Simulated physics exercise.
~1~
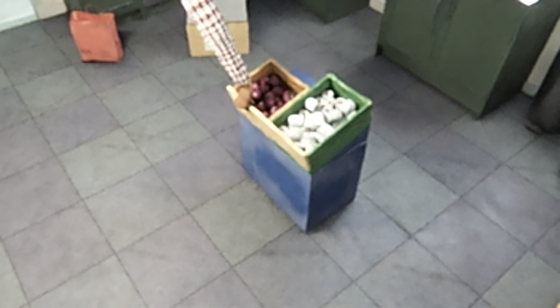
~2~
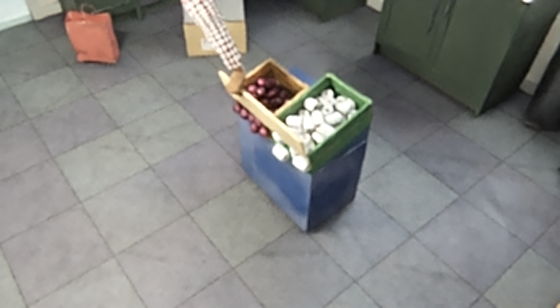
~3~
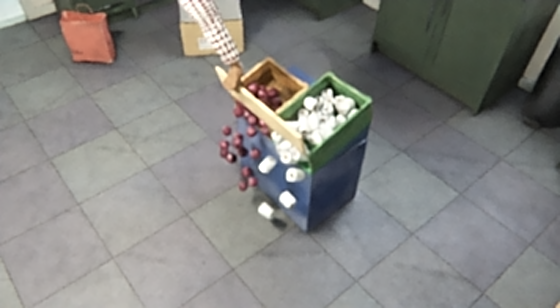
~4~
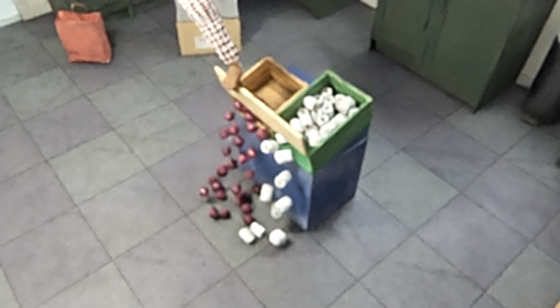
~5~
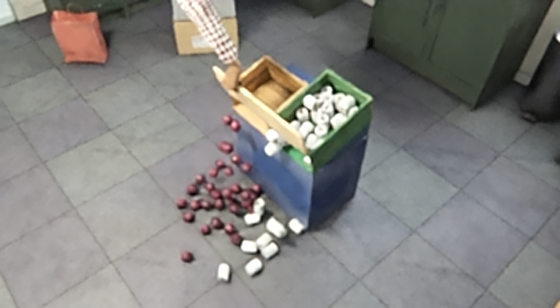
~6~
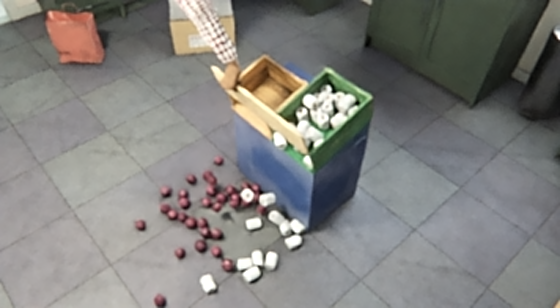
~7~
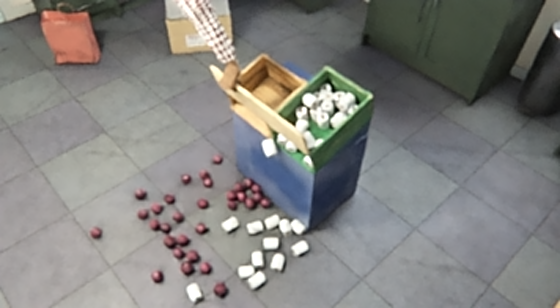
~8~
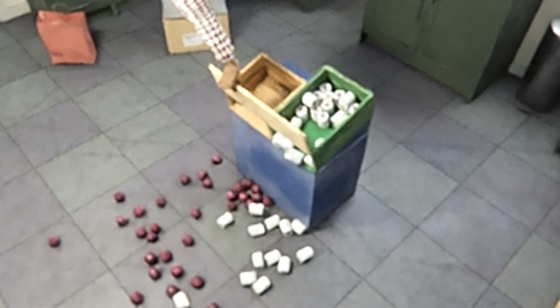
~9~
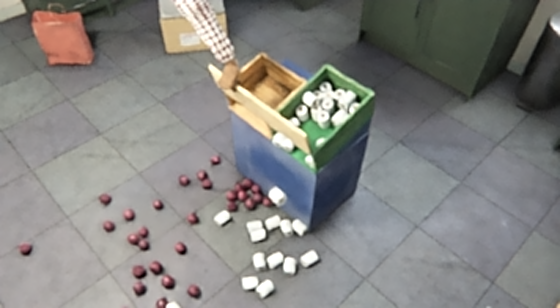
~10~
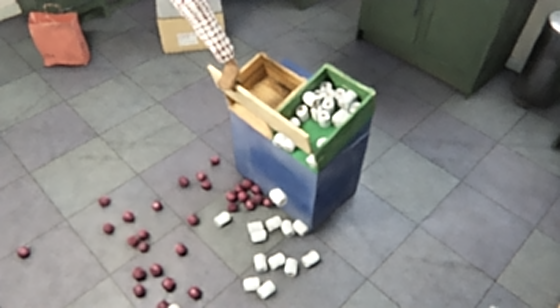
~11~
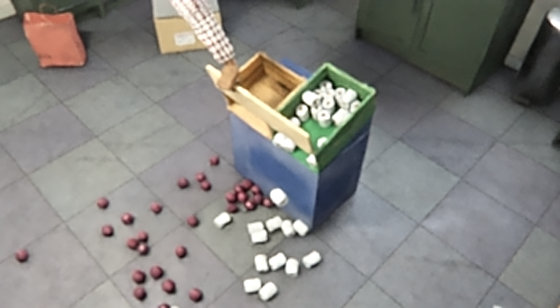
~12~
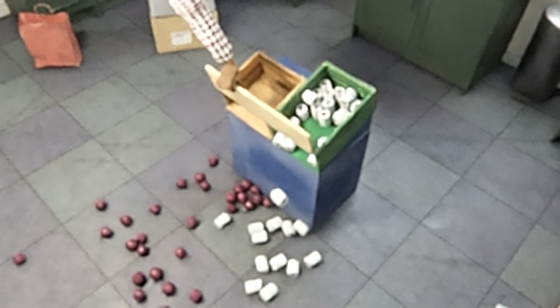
In this clip, an arm in a checked sleeve holds the raised gate of two side-by-side chutes as red onions and white paper rolls spill onto the tiled floor, leaving the wooden chute empty while many rolls stay in the green one.
